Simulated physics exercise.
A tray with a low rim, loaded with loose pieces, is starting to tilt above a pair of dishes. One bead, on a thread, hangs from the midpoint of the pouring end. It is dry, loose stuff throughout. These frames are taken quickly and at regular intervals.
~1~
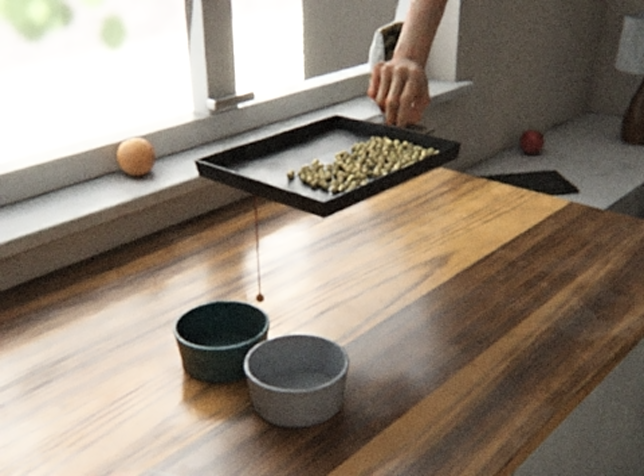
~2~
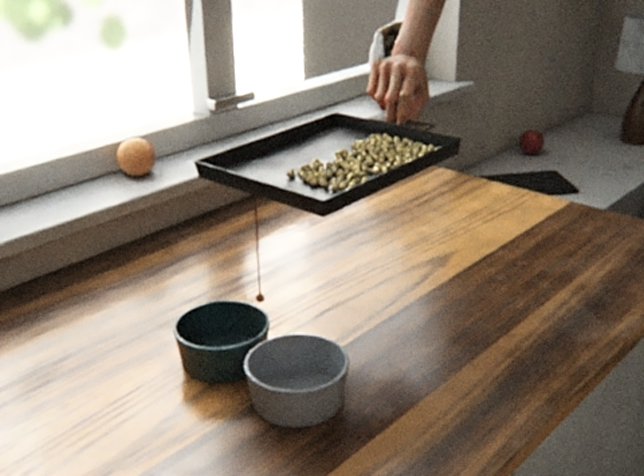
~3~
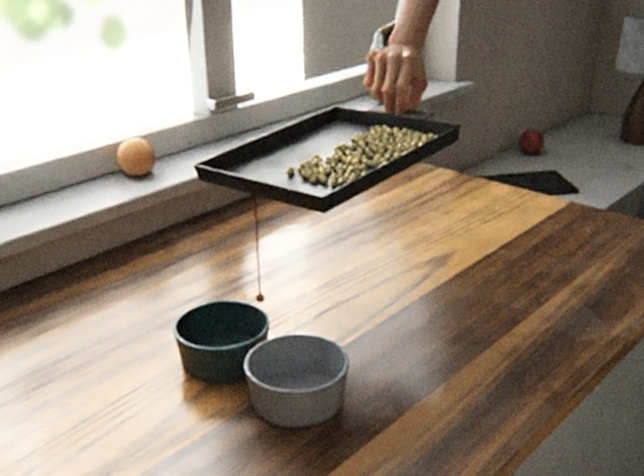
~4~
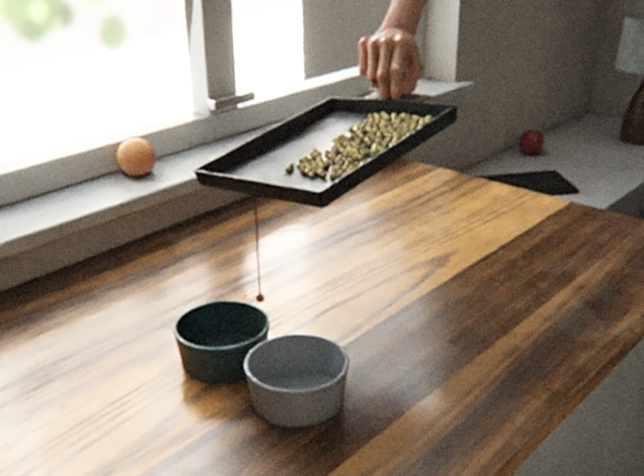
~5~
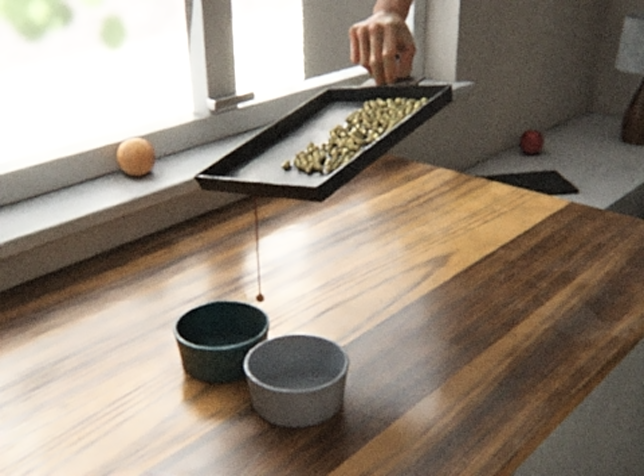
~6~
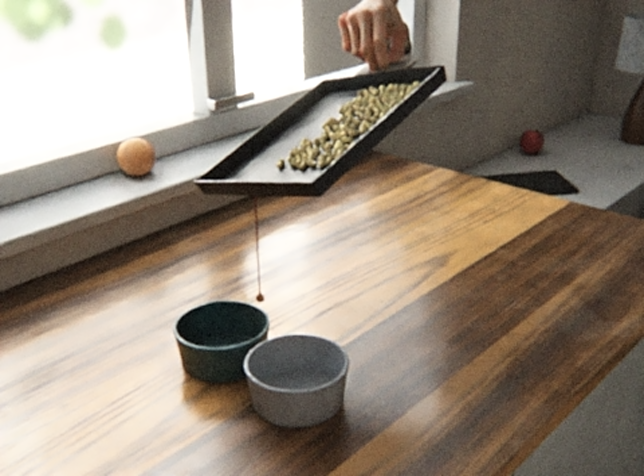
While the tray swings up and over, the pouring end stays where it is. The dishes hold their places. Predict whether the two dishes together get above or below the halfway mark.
Below.
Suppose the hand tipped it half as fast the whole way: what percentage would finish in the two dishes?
That works out at some 0 per cent.
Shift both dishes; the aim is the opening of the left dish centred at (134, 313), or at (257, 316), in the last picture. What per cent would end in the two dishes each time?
I'd expect some 10 percent, and then some 0 percent.
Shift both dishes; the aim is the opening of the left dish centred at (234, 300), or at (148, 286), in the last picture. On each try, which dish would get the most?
Result, try one: The dish at left; try two: The dish at left.
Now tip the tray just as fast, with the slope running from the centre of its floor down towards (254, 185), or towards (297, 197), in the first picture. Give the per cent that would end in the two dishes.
First some 40, then 70 per cent.
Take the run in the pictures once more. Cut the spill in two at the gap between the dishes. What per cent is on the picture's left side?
It amounts to some 80 percent.
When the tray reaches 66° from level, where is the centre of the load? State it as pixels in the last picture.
At about (222, 196).
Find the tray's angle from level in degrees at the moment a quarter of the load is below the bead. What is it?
About 75 degrees.
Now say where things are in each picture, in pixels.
Corners of the pouring end near (198, 159) and (324, 200), level; middle of the load near (369, 162), soya beans; left dish near (187, 357); right dish near (261, 399); bead on its thread near (260, 298), in the first picture.
Corners of the pouring end near (198, 161) and (324, 199), level; middle of the load near (369, 160), in the second picture.
Corners of the pouring end near (197, 164) and (322, 195), tipped barely, lowest at the left corner; middle of the load near (368, 153), in the third picture.
Corners of the pouring end near (196, 169) and (319, 190), tipped a little, lowest at the left corner; middle of the load near (366, 142), in the fourth picture.
Corners of the pouring end near (197, 175) and (316, 185), tipped clearly, lowest at the left corner; middle of the load near (363, 131), in the fifth picture.
Corners of the pouring end near (197, 180) and (312, 180), tipped clearly, lowest at the left corner; middle of the load near (355, 121), near a third on the move; left dish near (187, 357); right dish near (261, 399), in the sixth picture.
Shortly afterwards, tray tipped steeply; the bulk on the tray; near a quarter in the air.
Next, tray tipped past a quarter turn; near a third on the tray; near half outside both; a little in the air.
Some moments later, tray tipped past a quarter turn; only a few in the left dish; all but a few outside both.
In the end, tray tipped past a quarter turn; none at all in the right dish; only a few in the left dish; all but a few outside both.
